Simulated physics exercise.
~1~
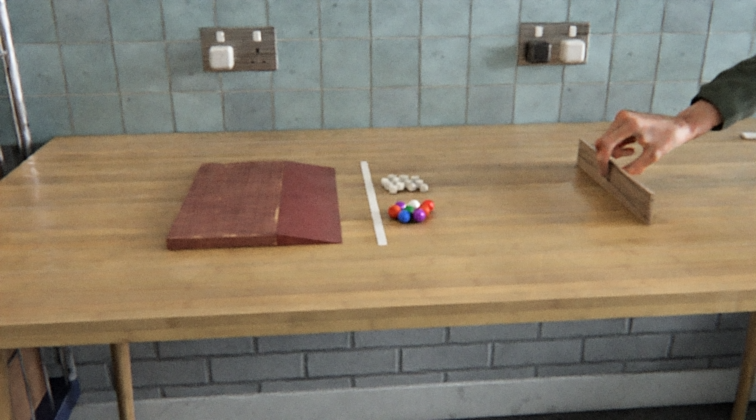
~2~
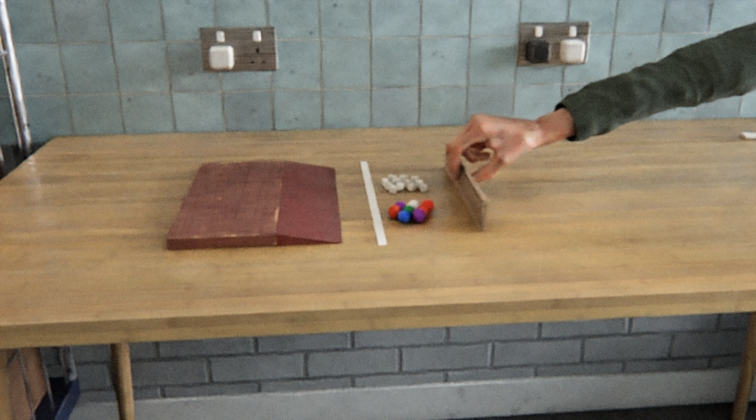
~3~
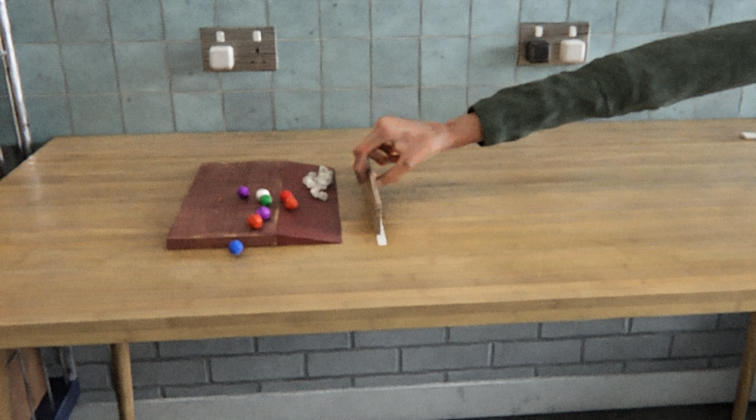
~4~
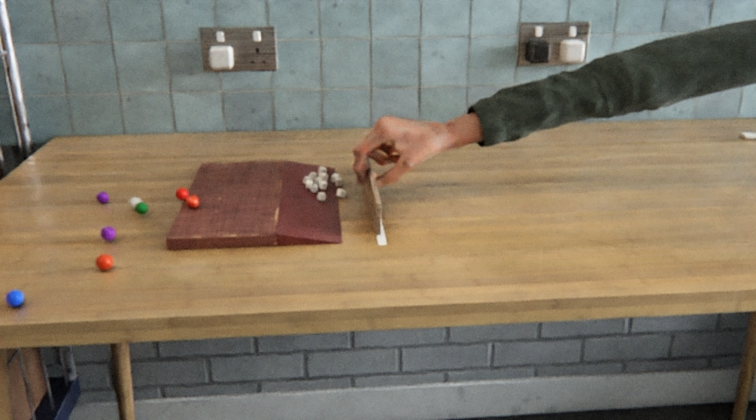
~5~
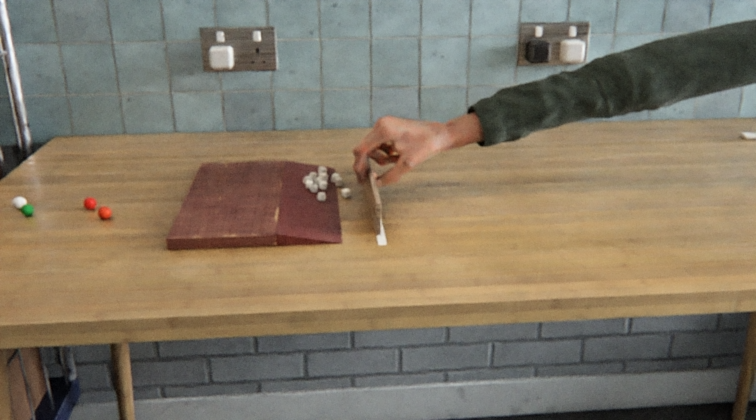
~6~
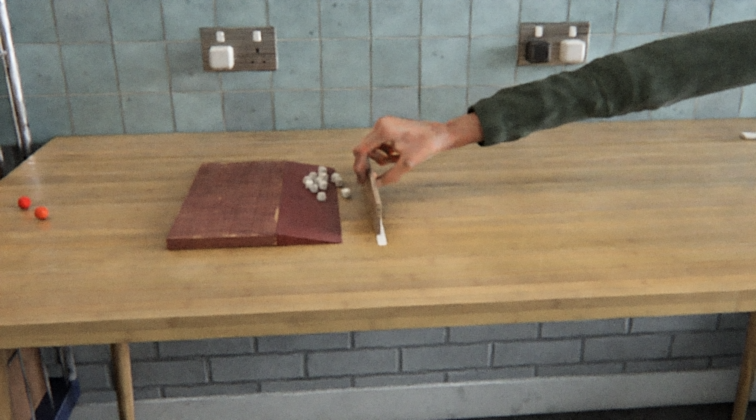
The clip shows a hand sweeping a strip of wood leftward across a table, pushing colourful balls and small pale pieces, then stopping at white tape. The balls roll over a dark red wedge and away left, while the pale pieces stay clustered, mostly on its near slope.
